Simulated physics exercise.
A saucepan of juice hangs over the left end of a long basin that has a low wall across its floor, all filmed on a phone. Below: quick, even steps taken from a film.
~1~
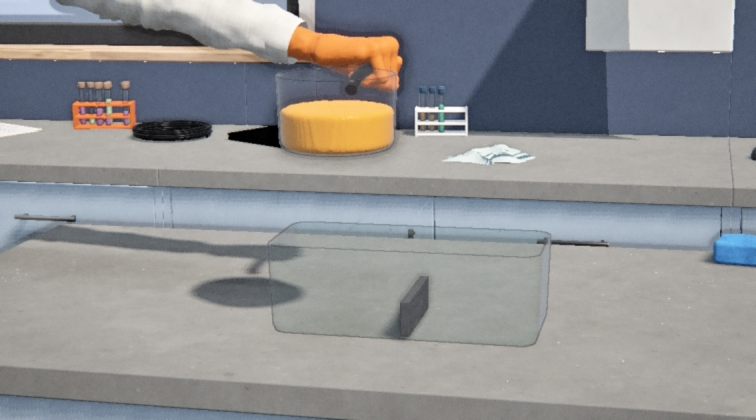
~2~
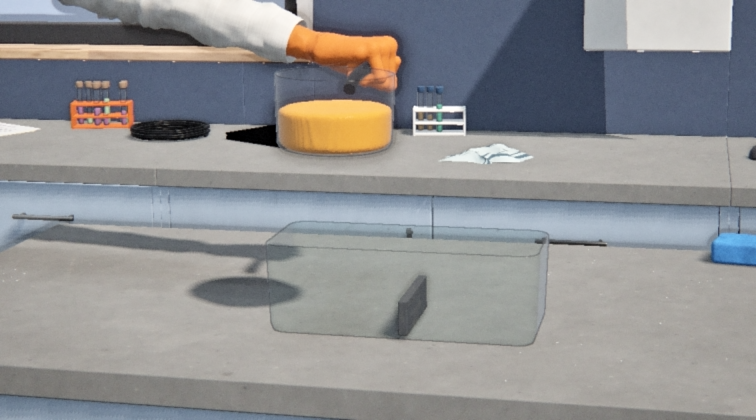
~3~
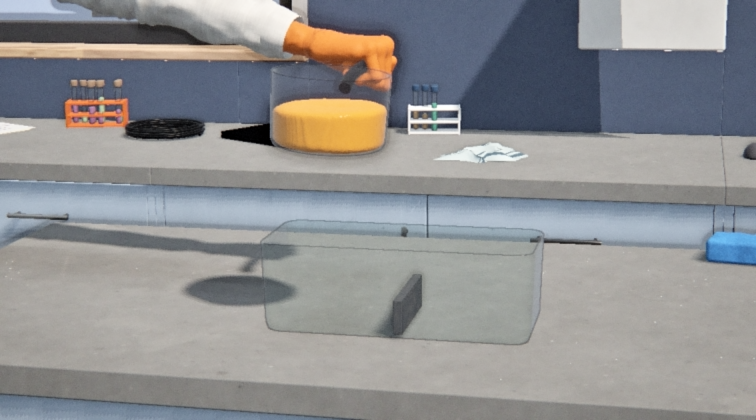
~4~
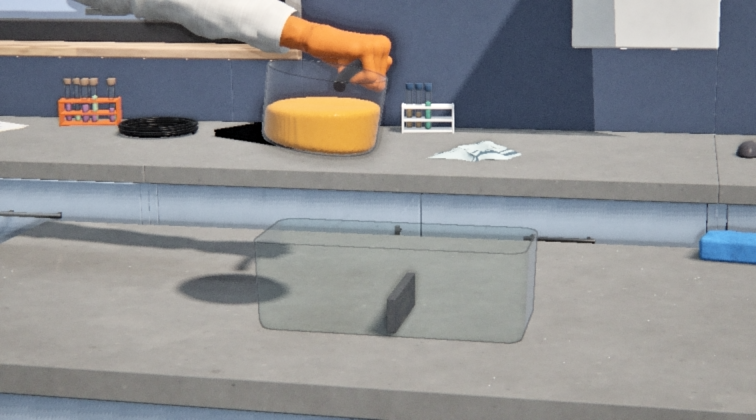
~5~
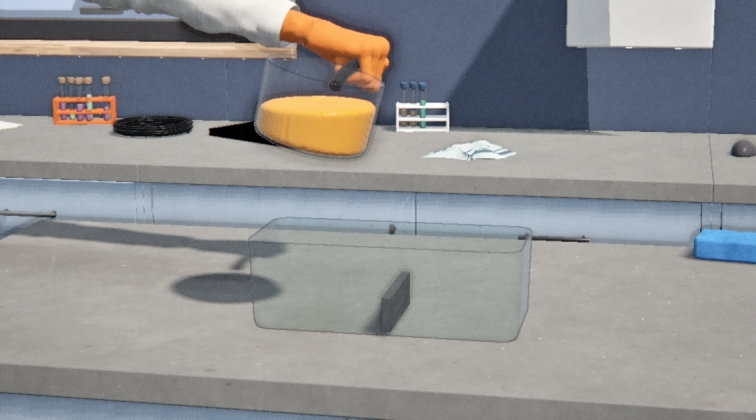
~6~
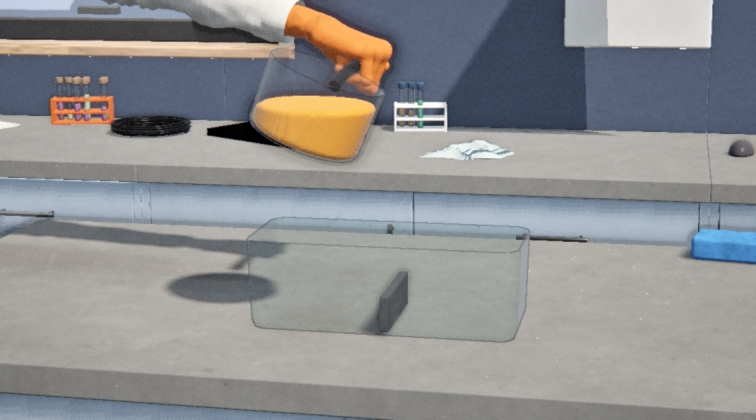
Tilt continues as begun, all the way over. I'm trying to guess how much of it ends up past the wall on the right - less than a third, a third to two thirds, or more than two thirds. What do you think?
Higher than two thirds.
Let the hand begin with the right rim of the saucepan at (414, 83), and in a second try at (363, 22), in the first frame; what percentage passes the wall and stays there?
First try: 95 percent; second try: 75 percent.
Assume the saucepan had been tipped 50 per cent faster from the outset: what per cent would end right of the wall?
Near 90 %.
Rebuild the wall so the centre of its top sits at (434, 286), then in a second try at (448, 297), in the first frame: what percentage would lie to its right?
That'd be about 70 percent for the first and about 45 percent for the other.
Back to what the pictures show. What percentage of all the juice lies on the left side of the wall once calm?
Close to 10 per cent.
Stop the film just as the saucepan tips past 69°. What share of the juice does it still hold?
About 75 %.
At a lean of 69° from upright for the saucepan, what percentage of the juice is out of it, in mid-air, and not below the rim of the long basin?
Estimate: 25 per cent, roughly.
A moment on, the tilt is 69° and 73 per cent is still to pour, 0 is left of the wall and 3 right of it.
Next, the tilt is 93° and 25 per cent is still to pour, 2 is left of the wall and 55 right of it.
Then the tilt is 96° and 5 per cent is still to pour, 5 is left of the wall and 85 right of it.
Later the tilt is 96° and 1 per cent is still to pour, 7 is left of the wall and 91 right of it.
In the end 8 per cent lies left of the wall, 91 right of it and 1 outside.
